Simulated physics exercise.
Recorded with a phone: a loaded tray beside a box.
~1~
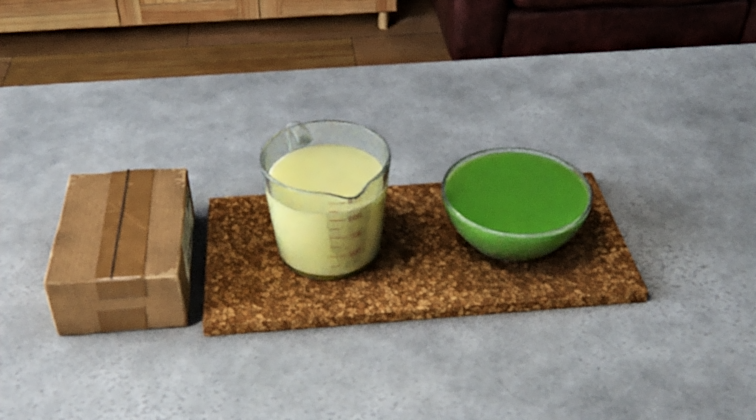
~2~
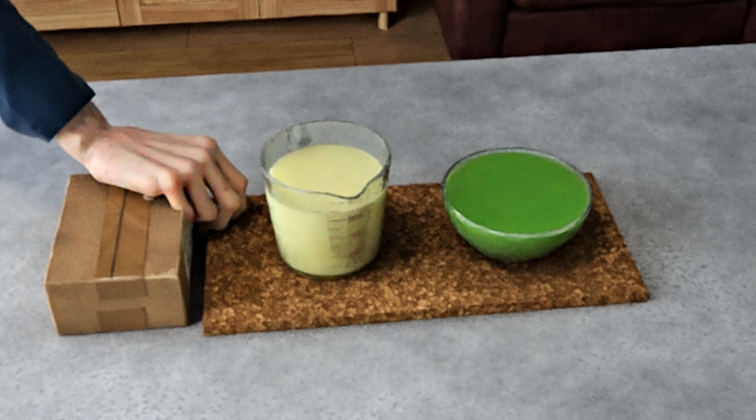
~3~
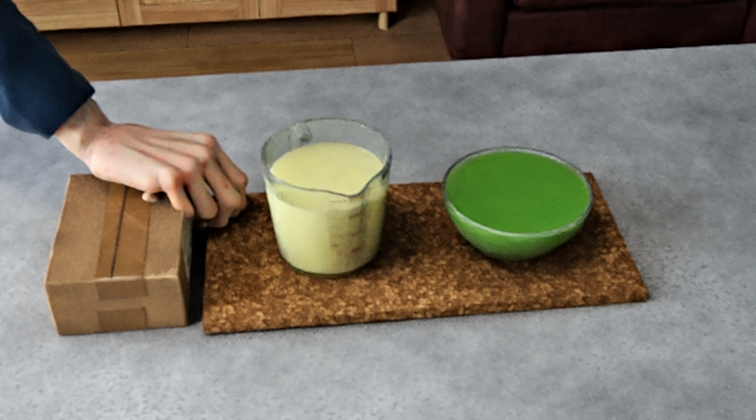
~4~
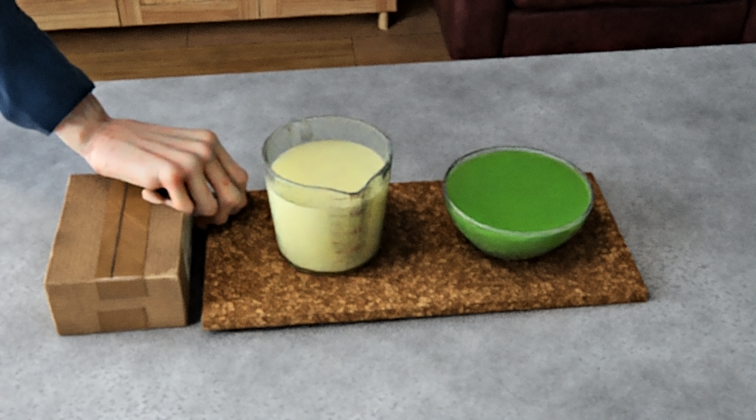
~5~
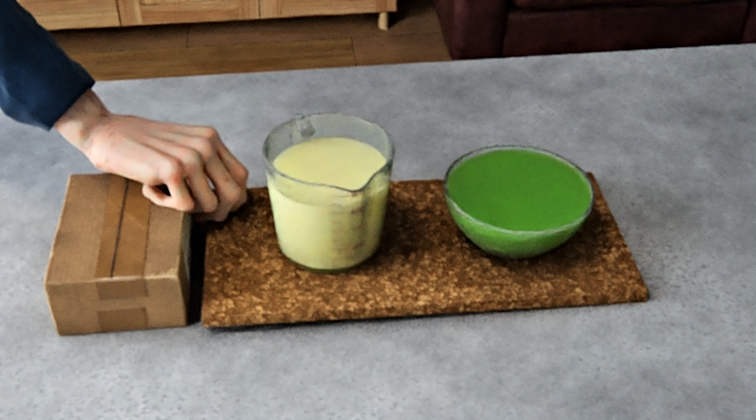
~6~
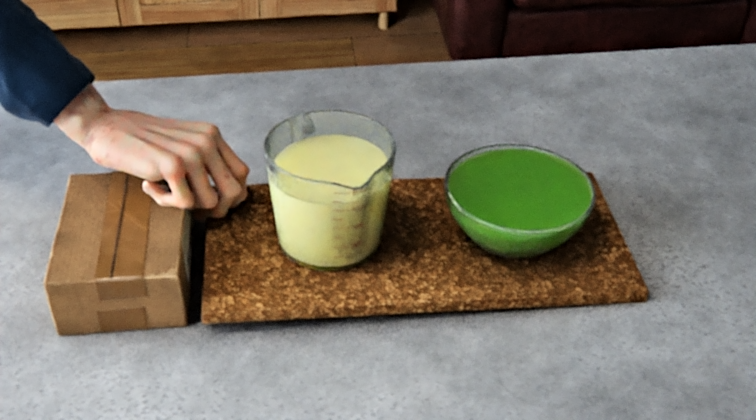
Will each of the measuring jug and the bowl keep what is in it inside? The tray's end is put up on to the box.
As I see it, measuring jug: It will not slosh over. Bowl: It will slosh over.
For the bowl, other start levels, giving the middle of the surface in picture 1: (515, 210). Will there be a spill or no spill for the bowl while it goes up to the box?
Note: Contents retained.
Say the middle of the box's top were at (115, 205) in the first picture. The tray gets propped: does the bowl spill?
Result noted: Some overflow.
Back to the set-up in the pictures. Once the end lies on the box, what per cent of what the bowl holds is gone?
Share gone: Near 20 per cent.
Soon after, the tray slopes by about 6°; measuring jug, nothing has left it; bowl, some has gone over its rim.
Later, the tray slopes by about 11°; measuring jug, nothing has left it; bowl, some has gone over its rim.
In the end, the tray slopes by about 10°, resting on the box; measuring jug, nothing has left it; bowl, some has gone over its rim.
